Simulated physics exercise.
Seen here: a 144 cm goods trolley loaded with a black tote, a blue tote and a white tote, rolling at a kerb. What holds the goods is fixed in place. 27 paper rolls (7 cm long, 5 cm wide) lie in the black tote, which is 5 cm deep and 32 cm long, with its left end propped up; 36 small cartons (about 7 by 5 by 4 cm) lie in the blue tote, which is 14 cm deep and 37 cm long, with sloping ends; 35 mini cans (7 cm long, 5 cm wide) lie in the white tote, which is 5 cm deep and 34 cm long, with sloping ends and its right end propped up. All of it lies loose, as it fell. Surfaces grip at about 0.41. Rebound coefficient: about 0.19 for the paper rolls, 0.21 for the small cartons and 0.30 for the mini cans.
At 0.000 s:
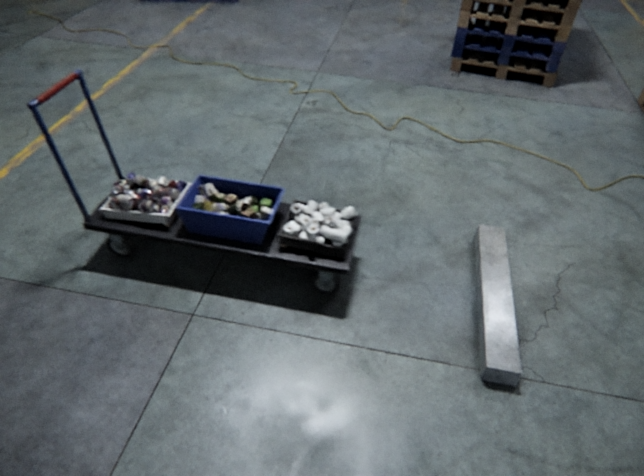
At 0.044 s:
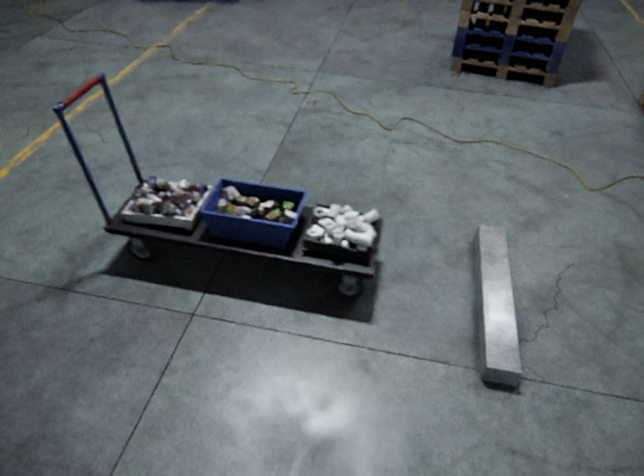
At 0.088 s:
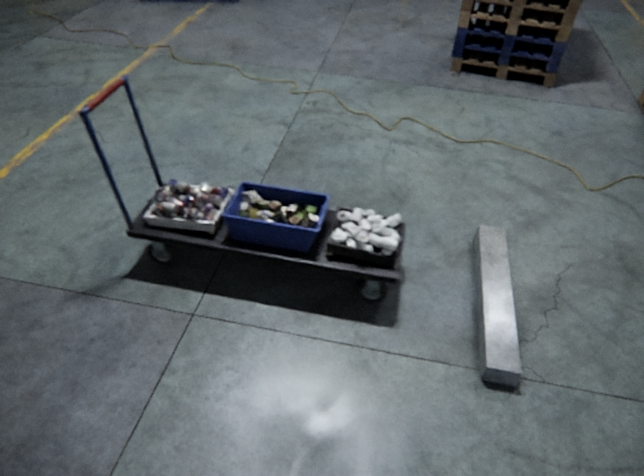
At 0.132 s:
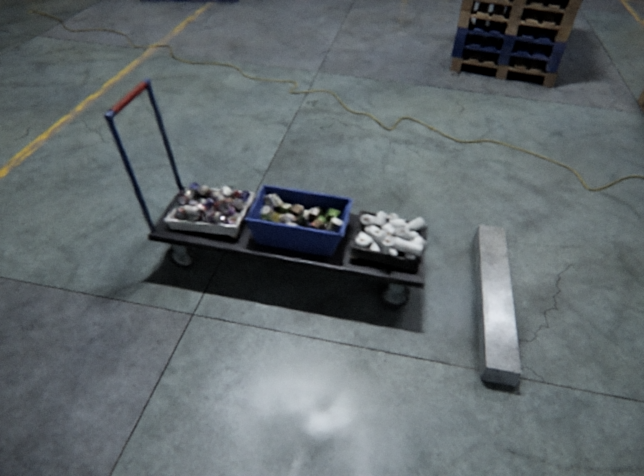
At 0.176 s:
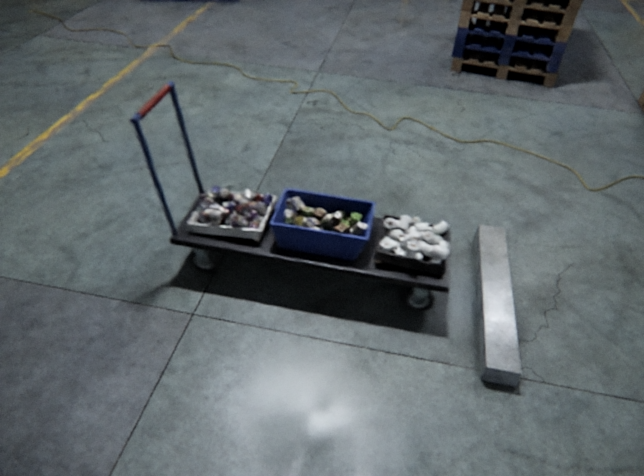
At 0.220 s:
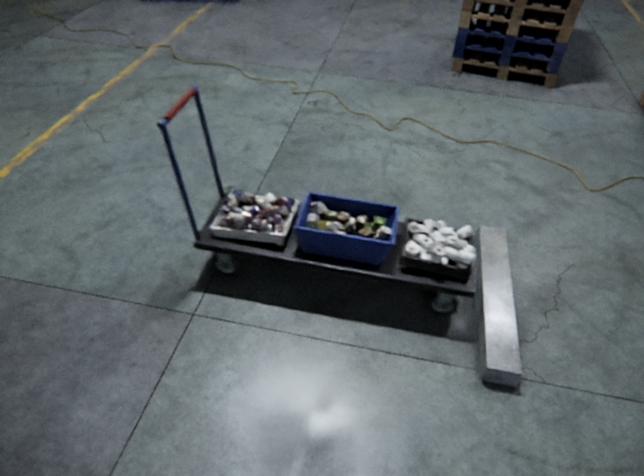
On a concrete warehouse floor, a flat trolley with a red-topped handle, carrying a white, a blue and a black tote of loose items, rolled steadily right, closing the gap to a pale kerb.
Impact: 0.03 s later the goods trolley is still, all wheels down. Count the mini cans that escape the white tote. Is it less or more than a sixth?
The white tote loses more than one in six of its mini cans.
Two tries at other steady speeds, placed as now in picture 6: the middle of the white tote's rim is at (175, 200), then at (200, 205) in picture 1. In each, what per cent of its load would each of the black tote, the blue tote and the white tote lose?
Black tote 40 then 30, blue tote 0 then 0, white tote 30 then 20 per cent.
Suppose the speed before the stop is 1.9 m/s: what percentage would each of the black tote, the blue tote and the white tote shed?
Then black tote 30, blue tote 0, white tote 30 per cent.
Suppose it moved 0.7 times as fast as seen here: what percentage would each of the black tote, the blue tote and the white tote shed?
Then black tote 40, blue tote 0, white tote 30 per cent.
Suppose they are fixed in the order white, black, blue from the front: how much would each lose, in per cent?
In that case black tote 50, blue tote 0, white tote 50 per cent.
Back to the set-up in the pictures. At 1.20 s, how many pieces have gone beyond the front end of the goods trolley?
Some 10 pieces.
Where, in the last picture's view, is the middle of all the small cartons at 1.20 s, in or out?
Around (383, 239).
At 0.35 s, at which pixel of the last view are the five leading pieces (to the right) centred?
Around (525, 251).
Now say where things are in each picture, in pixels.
In the first picture (we follow the rim corner now nearest the camera), white tote at (166, 215); blue tote at (267, 222); 74 cm still to roll; nothing out yet.
White tote at (189, 219); blue tote at (292, 226); 62 cm still to roll, in the second picture.
White tote at (212, 222); blue tote at (316, 230); 49 cm still to roll, in the third picture.
White tote at (235, 226); blue tote at (341, 234); 37 cm still to roll, in the fourth picture.
White tote at (258, 230); blue tote at (366, 238); 25 cm still to roll, in the fifth picture.
White tote at (282, 234); blue tote at (392, 243); 12 cm still to roll; nothing out yet, in the sixth picture.
After 0.25 s, impact.
After 0.35 s, 7 of 27 out of the black tote, 0 of 36 out of the blue tote and 5 of 35 out of the white tote.
After 0.47 s, 10 of 27 out of the black tote, 0 of 36 out of the blue tote and 9 of 35 out of the white tote.
After 0.70 s, 11 of 27 out of the black tote, 0 of 36 out of the blue tote and 11 of 35 out of the white tote.
When it is over (at 1.20 s), 11 of 27 out of the black tote, 0 of 36 out of the blue tote and 12 of 35 out of the white tote. Asked share, 12 of 35, 34 per cent.
